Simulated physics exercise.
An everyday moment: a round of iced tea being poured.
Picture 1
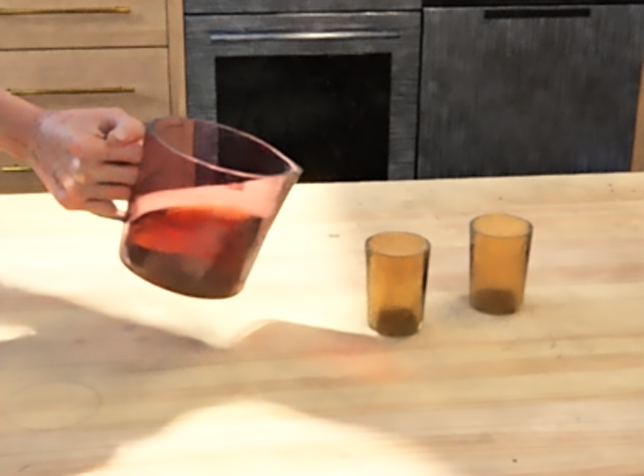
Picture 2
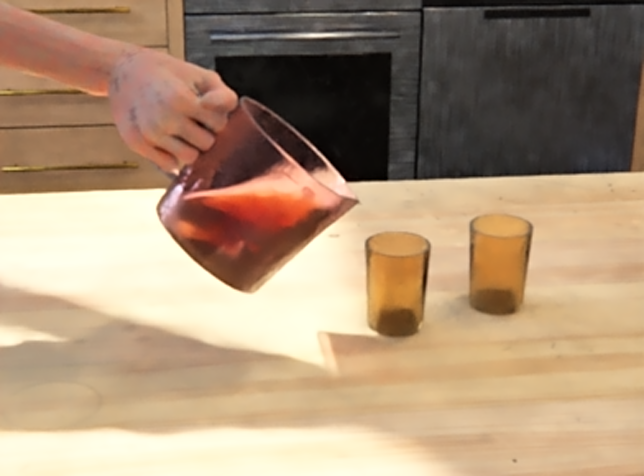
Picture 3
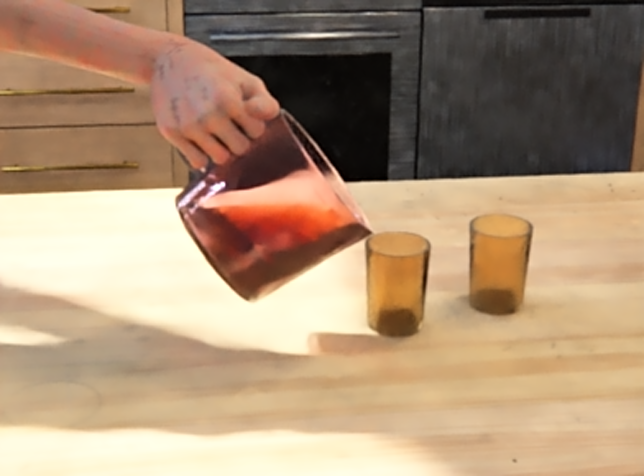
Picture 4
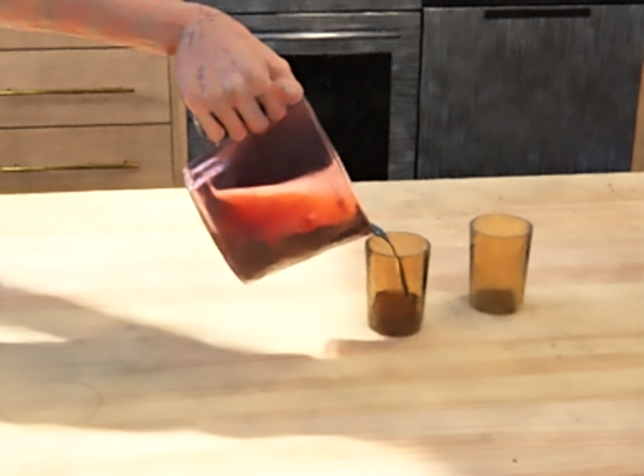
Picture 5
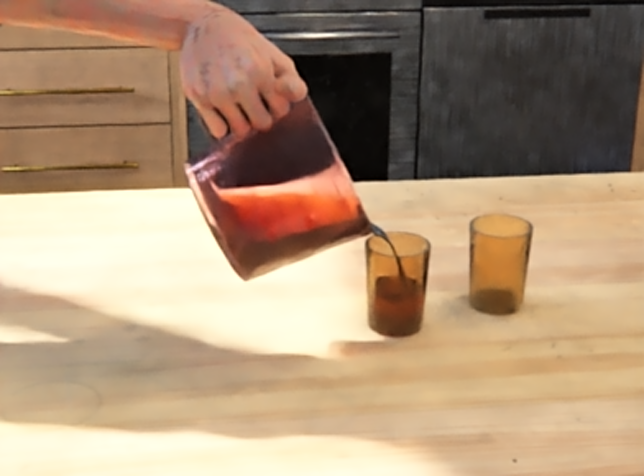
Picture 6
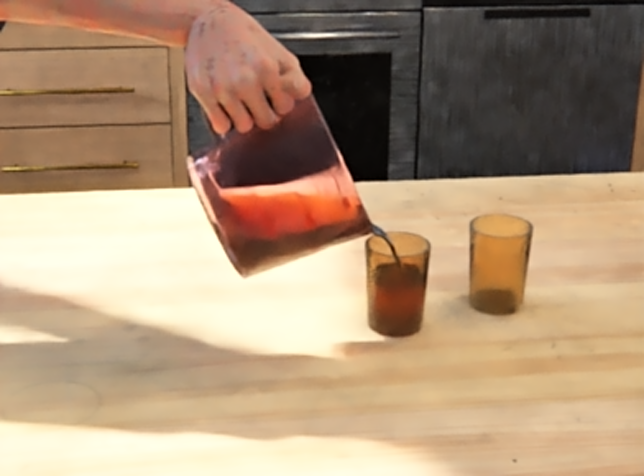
A hand coming in from the left carries a clear jug of reddish iced tea rightward, tipping it further until its spout meets the rim of the nearer of two amber glasses. A thin dark stream then runs from the spout, and the tea rises to around the middle of that glass while the right-hand glass stays untouched. The steady view looks slightly down on a pale, sunlit wooden counter, with wooden drawers and a dark oven behind.
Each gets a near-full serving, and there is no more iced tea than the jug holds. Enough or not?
It goes round.
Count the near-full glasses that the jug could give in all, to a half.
Roughly 3.0 servings.
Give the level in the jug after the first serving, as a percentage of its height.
Close to 20 %.
Shortly, the first is about three quarters full.
Then, the first is done and the jug has about two thirds of its load.
At the finish, both are full and about a quarter of the iced tea is over.
